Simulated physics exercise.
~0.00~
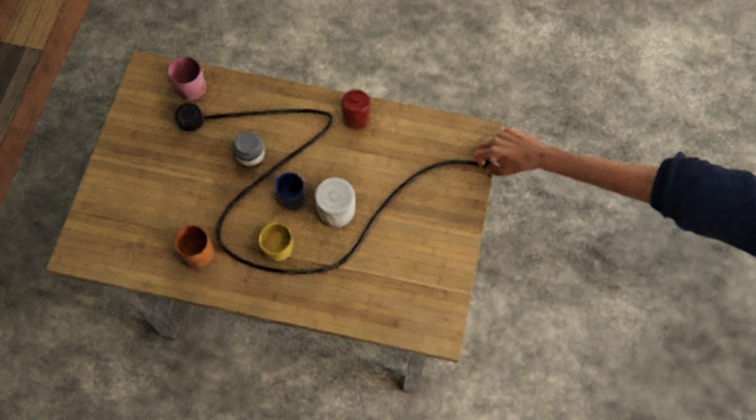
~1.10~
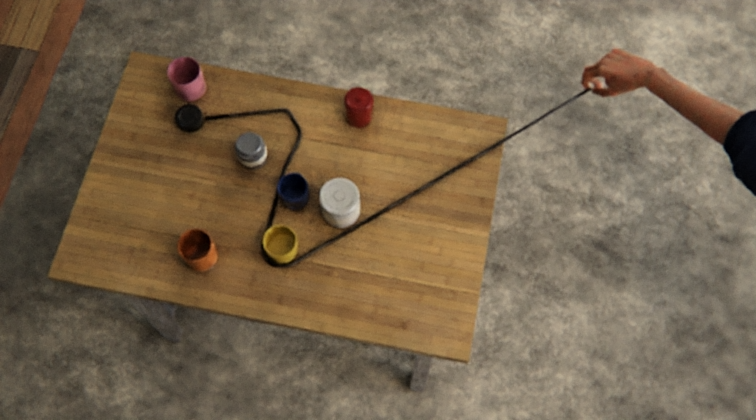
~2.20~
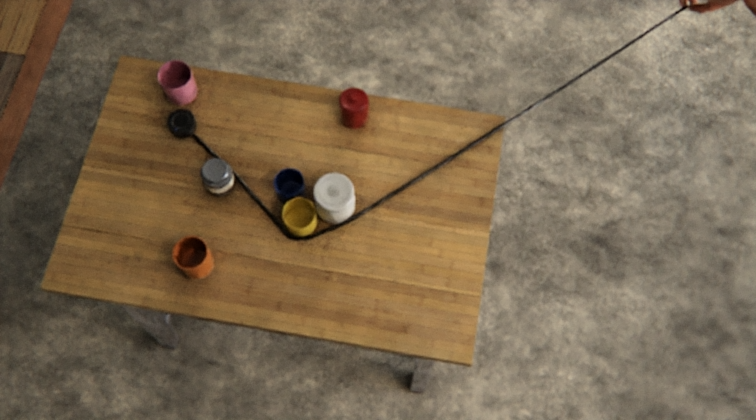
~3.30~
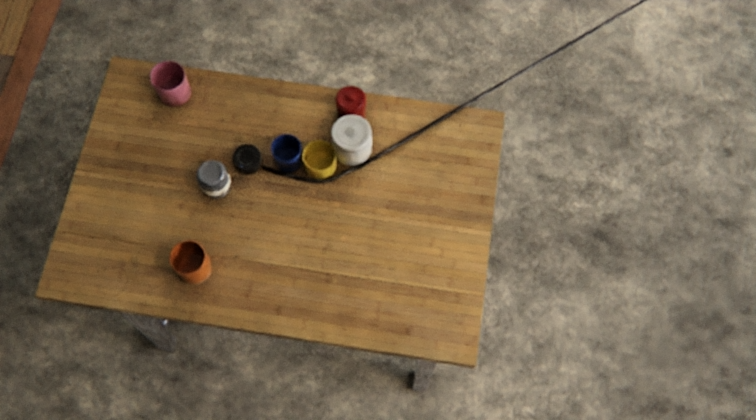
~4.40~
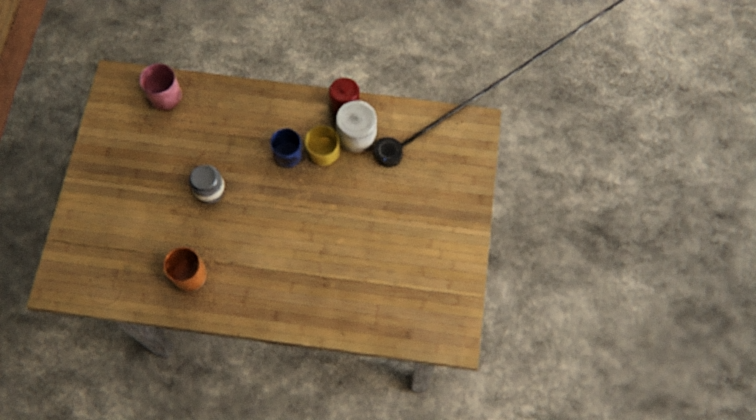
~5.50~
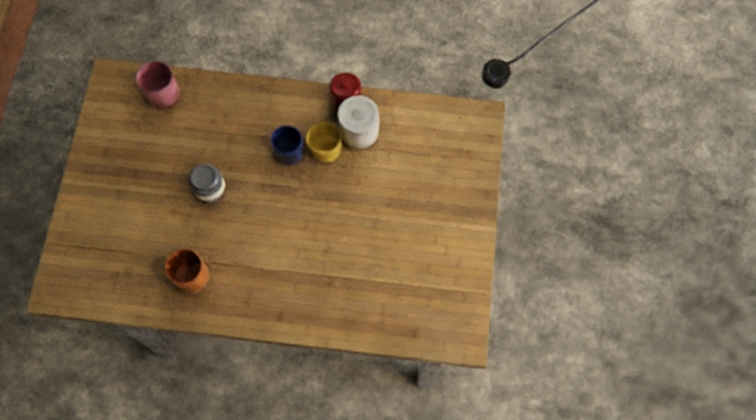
A hand pulls a black cable across a desk, shifting several containers before its reel slides off.
